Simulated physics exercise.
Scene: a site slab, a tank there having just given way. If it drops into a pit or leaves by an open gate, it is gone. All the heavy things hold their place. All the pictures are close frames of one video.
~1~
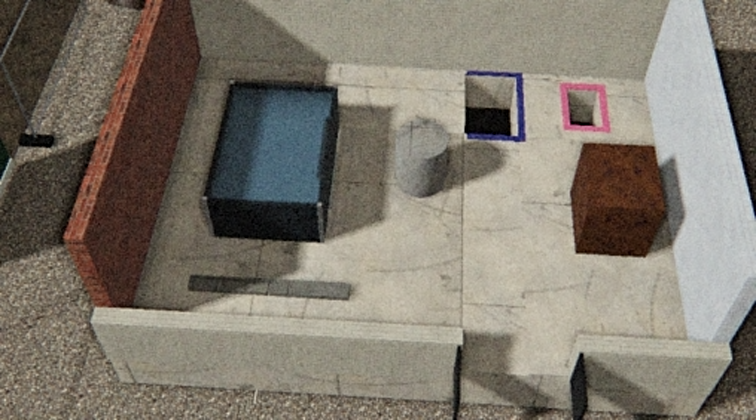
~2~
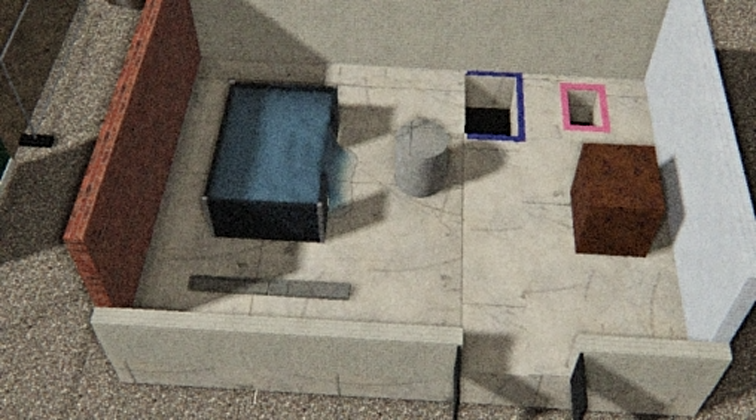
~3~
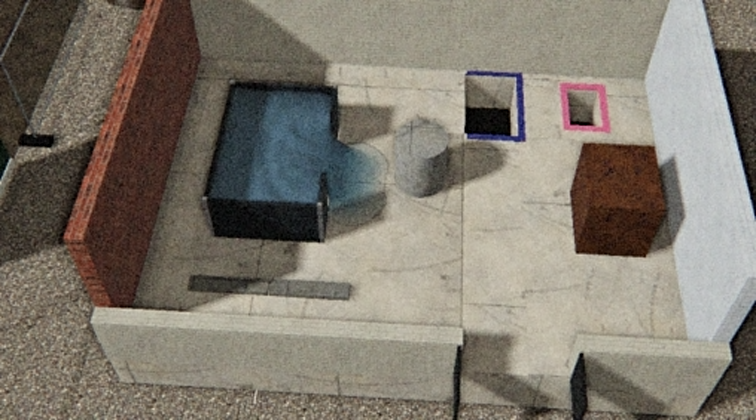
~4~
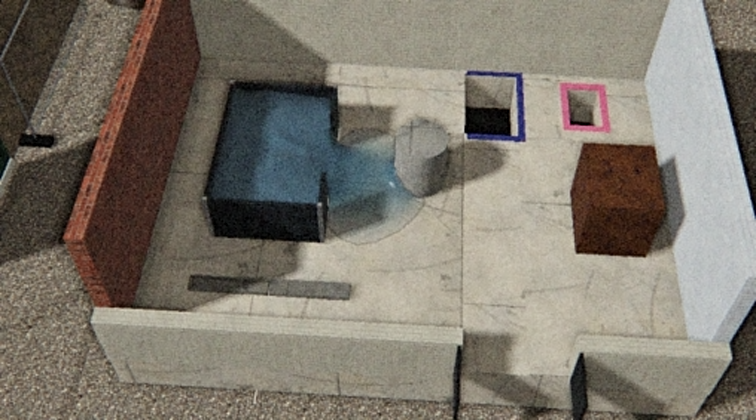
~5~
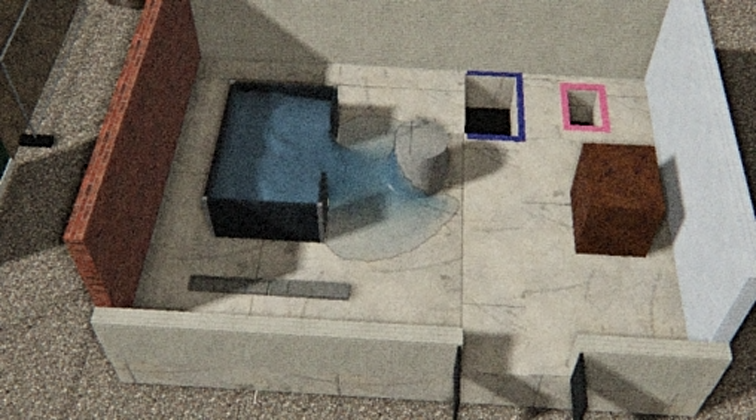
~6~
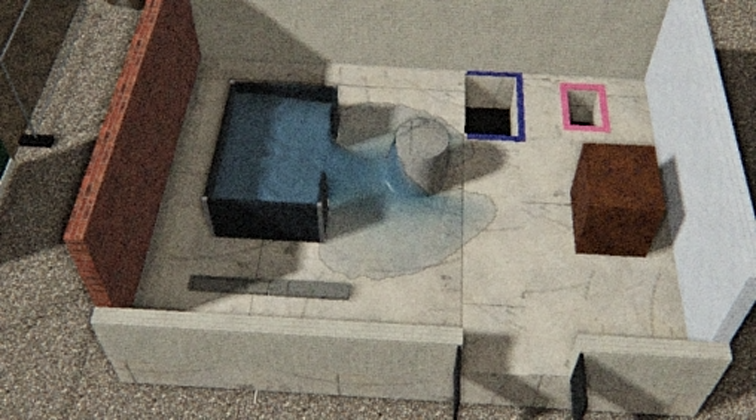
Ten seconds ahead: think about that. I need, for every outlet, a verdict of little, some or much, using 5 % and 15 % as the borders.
Verdicts: Gate, much; blue pit, much; pink pit, some.
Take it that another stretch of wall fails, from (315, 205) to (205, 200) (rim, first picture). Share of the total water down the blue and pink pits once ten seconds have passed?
The blue pit takes 12 per cent and the pink pit 10 per cent.
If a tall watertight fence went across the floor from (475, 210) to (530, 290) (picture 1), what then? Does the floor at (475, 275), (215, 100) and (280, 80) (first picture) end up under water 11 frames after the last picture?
Okay, the first comes out soaked, the next left untouched, and the last left untouched.
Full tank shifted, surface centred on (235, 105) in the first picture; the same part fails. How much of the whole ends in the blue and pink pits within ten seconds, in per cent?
After ten seconds: Blue pit around 50 percent, pink pit around 4 percent.
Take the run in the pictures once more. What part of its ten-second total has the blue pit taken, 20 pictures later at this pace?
I make it 50 per cent.
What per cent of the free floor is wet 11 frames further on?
Estimate: Near 50 %.
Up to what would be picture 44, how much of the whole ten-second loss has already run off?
Around 65 %.
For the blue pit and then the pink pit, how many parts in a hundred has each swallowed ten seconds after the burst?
First 28 %, then 8 %.
A moment on, water covers 30 % of the floor; the gate 0 %, the blue pit 2 %, the pink pit 0 %.
Next, water covers 50 % of the floor; the gate 2 %, the blue pit 7 %, the pink pit 0 %.
Then, water covers 60 % of the floor; the gate 7 %, the blue pit 13 %, the pink pit 0 %.
Later, water covers 80 % of the floor; the gate 13 %, the blue pit 21 %, the pink pit 2 %.
In the end, water covers 90 % of the floor; the gate 19 %, the blue pit 27 %, the pink pit 7 %.
